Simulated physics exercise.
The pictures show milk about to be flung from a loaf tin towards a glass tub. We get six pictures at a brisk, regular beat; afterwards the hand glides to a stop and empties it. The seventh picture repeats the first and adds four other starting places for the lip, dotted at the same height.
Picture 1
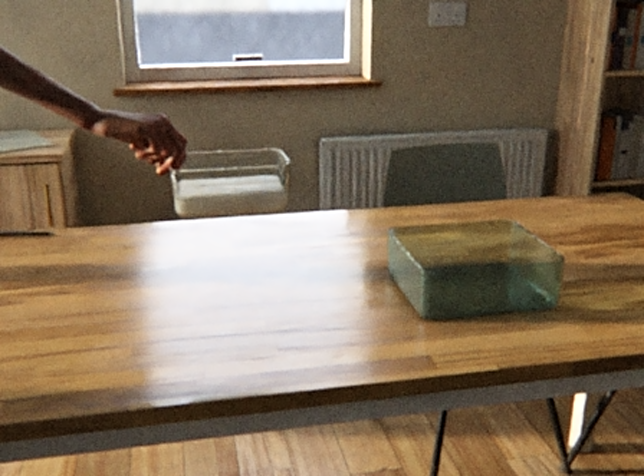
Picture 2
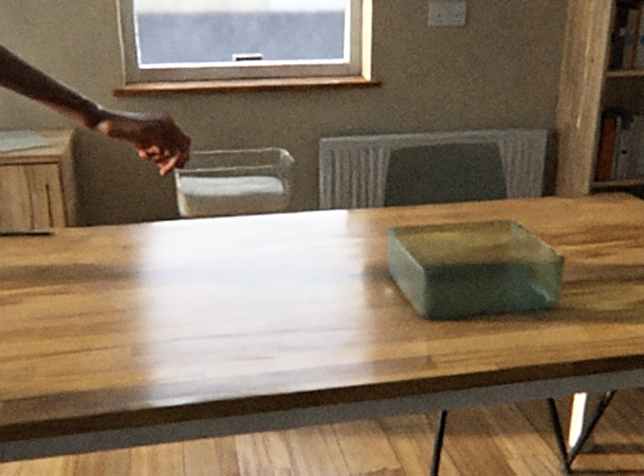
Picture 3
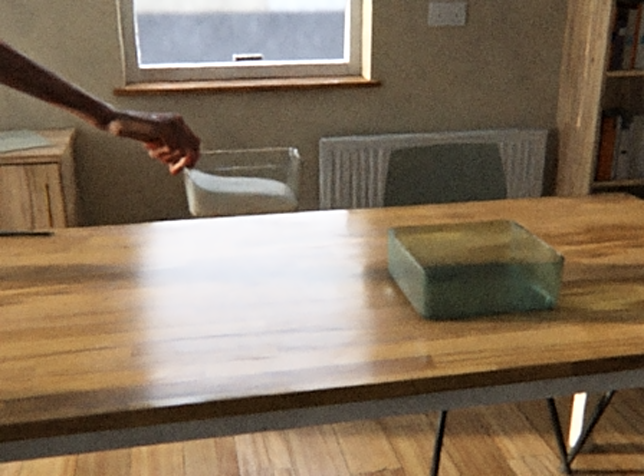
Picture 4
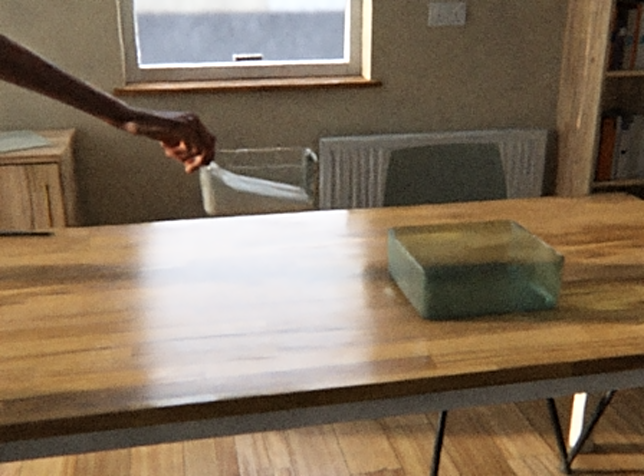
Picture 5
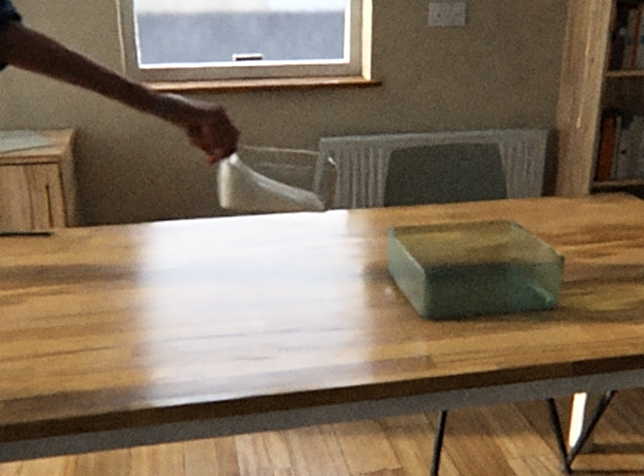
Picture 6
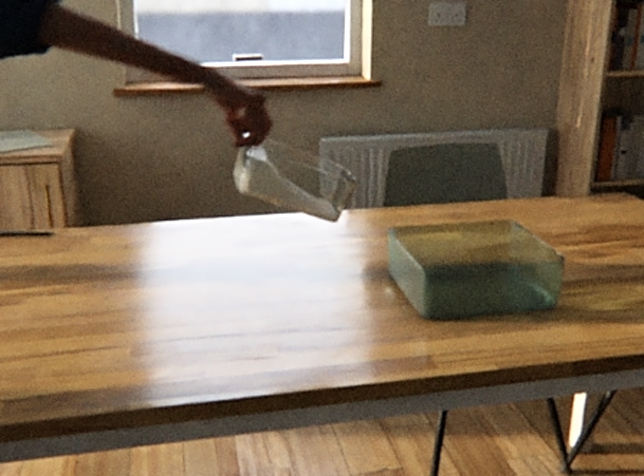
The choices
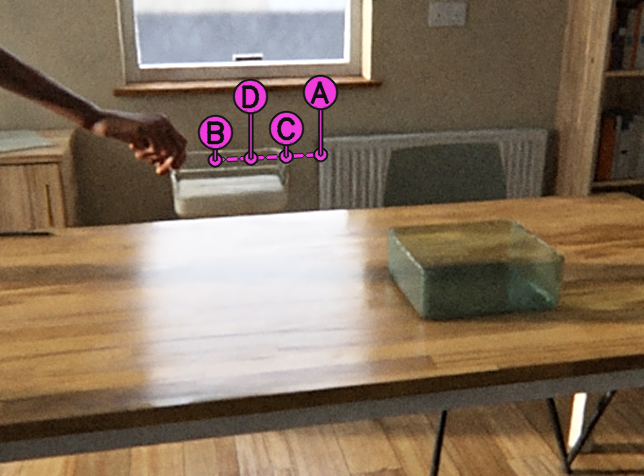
To begin with, a hand at the left holds a clear container of milk level behind a wooden table, where a greenish glass tub sits. The arm carries the container rightward as the milk sloshes and slopes inside. Then the hand rises slightly and tilts the container down toward its right end.
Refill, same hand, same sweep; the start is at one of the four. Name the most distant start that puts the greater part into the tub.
That is spot A.
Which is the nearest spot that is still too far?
It is C.
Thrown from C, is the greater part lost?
Yes, it does.
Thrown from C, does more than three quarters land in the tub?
No, it does not.
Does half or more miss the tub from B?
Yes.
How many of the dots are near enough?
One of them.
In magenta, A at (320, 154); B at (215, 160); C at (286, 156); D at (250, 158).
If A is chosen, about 74 % lands in the tub, 21 % falls short and 5 % goes beside or beyond.
If B is chosen, about 0 % lands in the tub, 99 % falls short.
If C is chosen, about 23 % lands in the tub, 73 % falls short and 4 % goes beside or beyond.
If D is chosen, about 6 % lands in the tub, 92 % falls short.
